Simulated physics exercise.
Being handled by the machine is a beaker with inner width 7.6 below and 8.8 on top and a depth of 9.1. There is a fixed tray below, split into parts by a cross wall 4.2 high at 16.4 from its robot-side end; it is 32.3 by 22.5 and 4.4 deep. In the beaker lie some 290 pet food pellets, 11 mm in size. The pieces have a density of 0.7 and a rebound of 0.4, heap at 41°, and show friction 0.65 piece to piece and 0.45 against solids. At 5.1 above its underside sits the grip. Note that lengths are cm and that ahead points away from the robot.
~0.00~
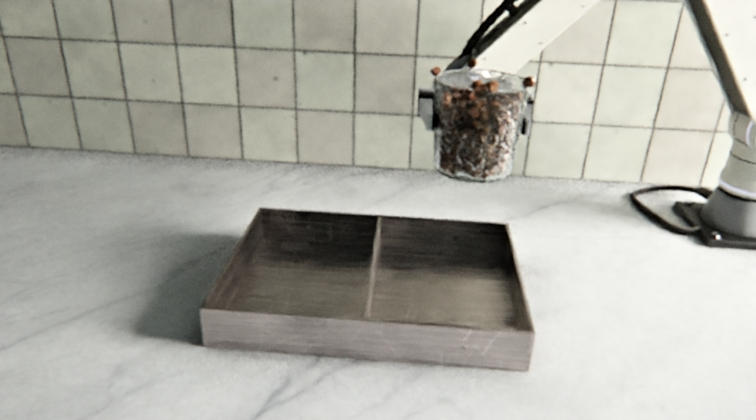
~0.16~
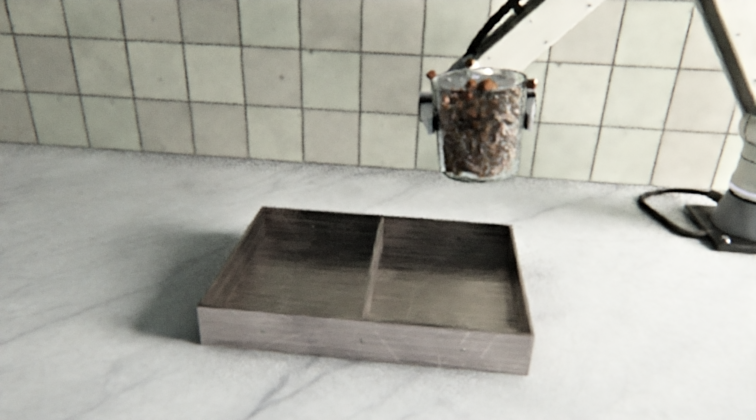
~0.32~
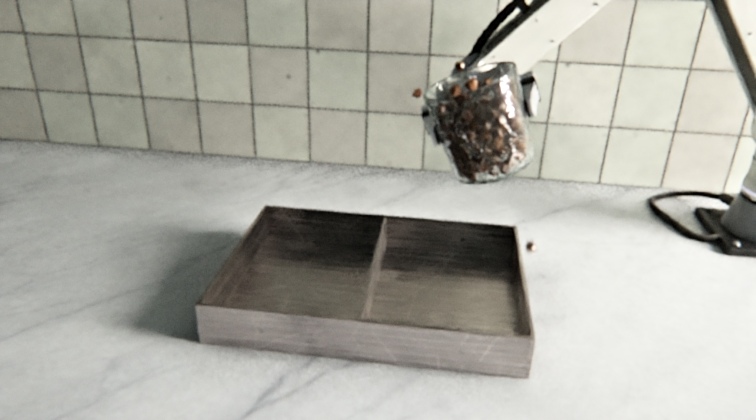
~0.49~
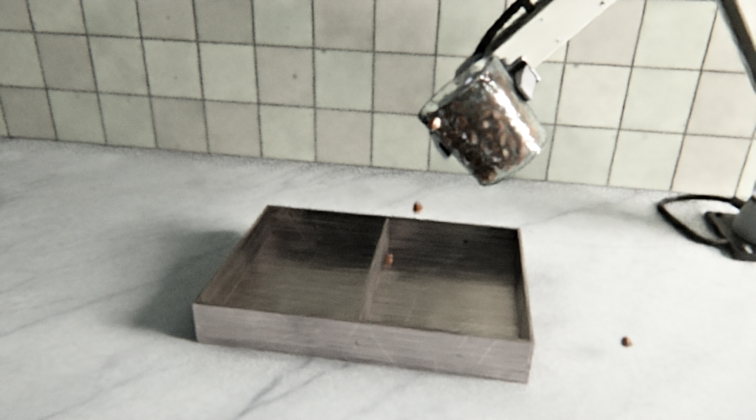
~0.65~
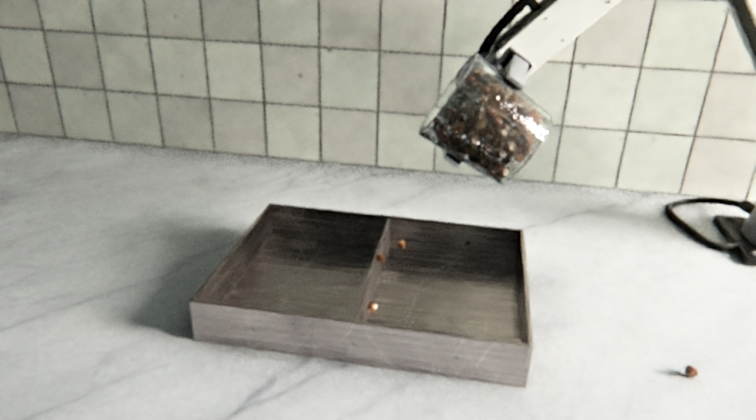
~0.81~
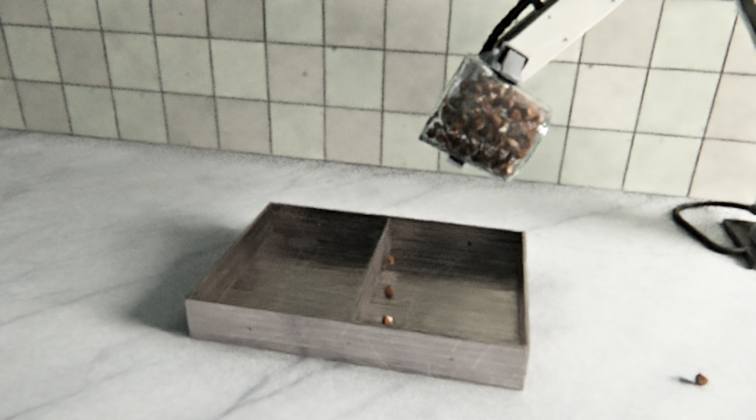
To begin with, a robot arm holds a clear beaker heaped with brown pellets upright above a divided wooden-looking tray on a marble surface. The arm then tips the beaker steeply, and a few pellets drop into the tray's right compartment while one lands on the surface to the right, most staying inside the beaker.
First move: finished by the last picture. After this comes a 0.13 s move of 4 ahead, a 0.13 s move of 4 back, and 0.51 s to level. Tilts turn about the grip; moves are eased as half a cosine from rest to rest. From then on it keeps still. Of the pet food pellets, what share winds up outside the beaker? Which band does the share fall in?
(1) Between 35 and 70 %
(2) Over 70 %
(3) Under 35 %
3, under 35 %.
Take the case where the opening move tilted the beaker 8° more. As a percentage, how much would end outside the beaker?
It would be near 25 per cent.
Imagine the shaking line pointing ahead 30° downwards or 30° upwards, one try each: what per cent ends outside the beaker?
Roughly 10 per cent, then 25 per cent.
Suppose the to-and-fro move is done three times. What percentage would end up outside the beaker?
30 per cent.
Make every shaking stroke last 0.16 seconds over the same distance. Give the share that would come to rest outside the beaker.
About 10 per cent, then.
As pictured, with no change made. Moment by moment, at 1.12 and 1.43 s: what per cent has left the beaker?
At the first time about 15 per cent, at the second about 15 per cent.
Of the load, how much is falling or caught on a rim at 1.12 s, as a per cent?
Some 11 percent.
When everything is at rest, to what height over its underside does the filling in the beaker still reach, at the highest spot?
Height at rest: About 9.0 centimetres.
After 1.12 s, tilted 63° forward, highest piece 23 above the table; 241 in the beaker, 9 in the far-side part, 4 in the robot-side part, 1 on the table or floor, 31 in flight or on a rim.
After 1.43 s, tilted 13° forward, highest piece 25 above the table; 238 in the beaker, 31 in the far-side part, 16 in the robot-side part, 1 on the table or floor.
After 1.78 s, level, highest piece 26 above the table; 238 in the beaker, 31 in the far-side part, 16 in the robot-side part, 1 on the table or floor.
After 2.83 s, level, highest piece 26 above the table; 238 in the beaker, 31 in the far-side part, 16 in the robot-side part, 1 on the table or floor.
At rest, 238 in the beaker, 31 in the far-side part, 16 in the robot-side part, 1 on the table or floor. That is 17 % outside the beaker.
